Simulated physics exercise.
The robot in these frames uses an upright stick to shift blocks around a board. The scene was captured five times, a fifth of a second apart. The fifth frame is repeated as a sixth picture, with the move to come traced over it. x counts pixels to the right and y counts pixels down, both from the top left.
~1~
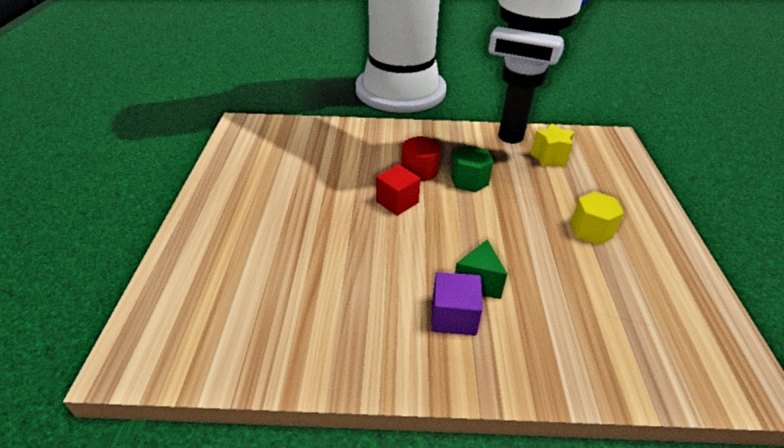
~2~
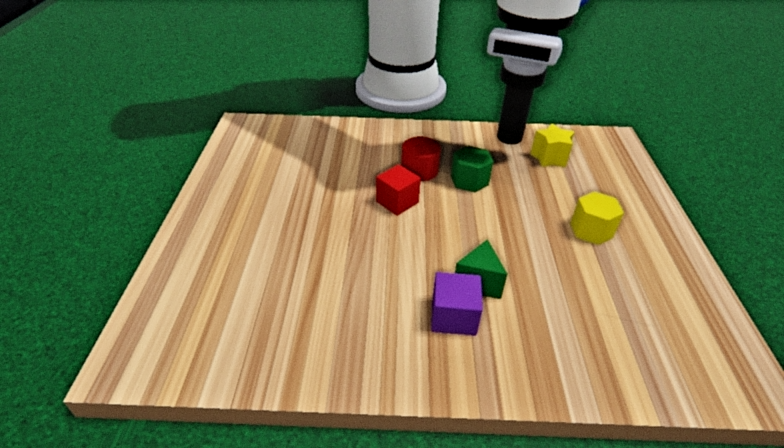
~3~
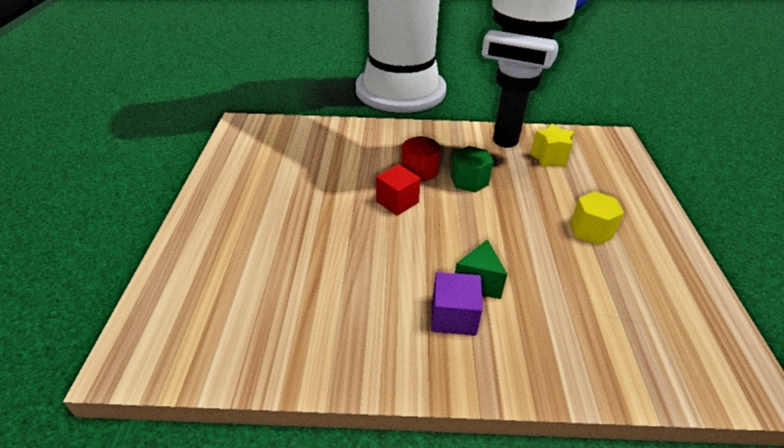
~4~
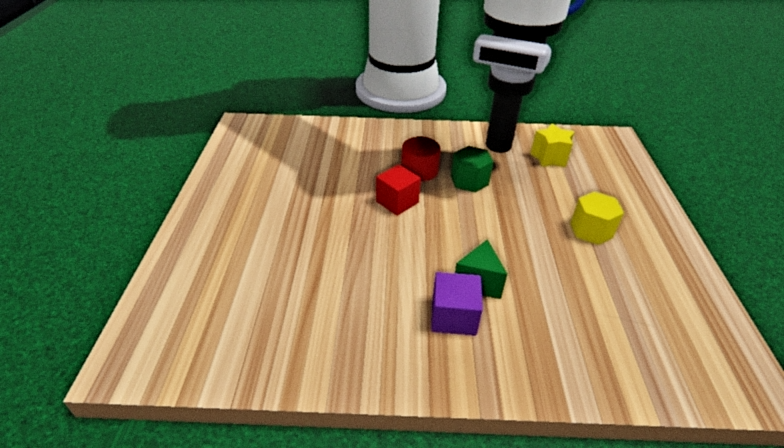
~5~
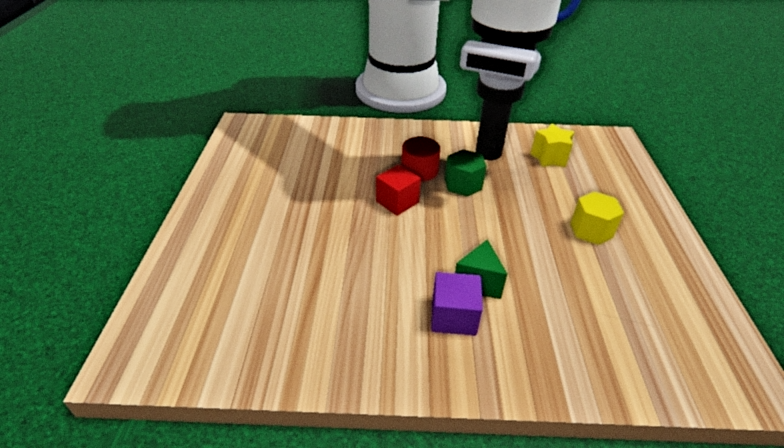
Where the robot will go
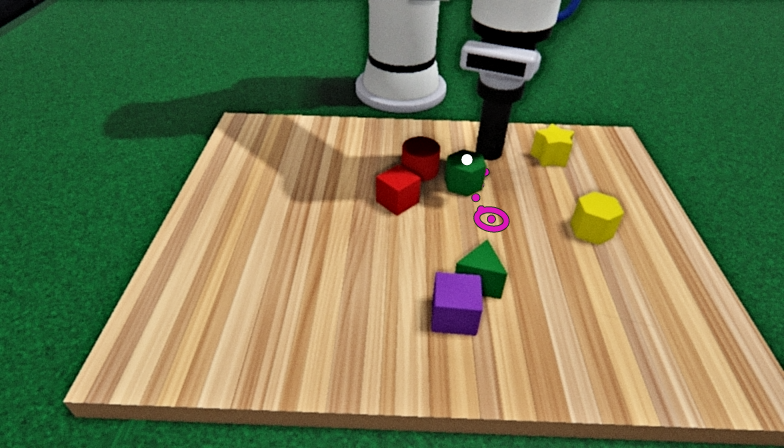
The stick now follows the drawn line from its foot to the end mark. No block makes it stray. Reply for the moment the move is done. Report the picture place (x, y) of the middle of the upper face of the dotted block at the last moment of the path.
About (447, 174).
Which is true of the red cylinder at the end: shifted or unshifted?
It is left in place.
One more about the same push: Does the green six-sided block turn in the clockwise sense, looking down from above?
Yes
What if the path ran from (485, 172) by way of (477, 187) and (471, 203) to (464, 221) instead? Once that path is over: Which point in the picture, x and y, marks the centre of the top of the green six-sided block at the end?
Expect it around (438, 178).
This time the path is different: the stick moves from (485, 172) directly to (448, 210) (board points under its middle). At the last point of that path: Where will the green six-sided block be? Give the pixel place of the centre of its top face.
Located at (418, 189).
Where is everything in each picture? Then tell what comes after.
The first frame shows lower end of the stick (511, 138), tops of blocks, red cylinder (421, 146), green six-sided block (474, 156).
The second frame shows stick (509, 139), blocks as before.
The third frame shows stick (505, 142), blocks as before.
The fourth frame shows stick (498, 147), blocks as before.
The fifth frame shows stick (488, 154), red cylinder (421, 146), green six-sided block (467, 160).
The drawn path runs from (485, 172) via (479, 186) and (477, 203), ending at (491, 219); the dot is on the green six-sided block.
The first path, step by step. Halfway along, stick (479, 176); green six-sided block (448, 172), turned 60° clockwise.
At the end, stick (495, 200); red cylinder not moved; green six-sided block (447, 174), turned 70° clockwise.
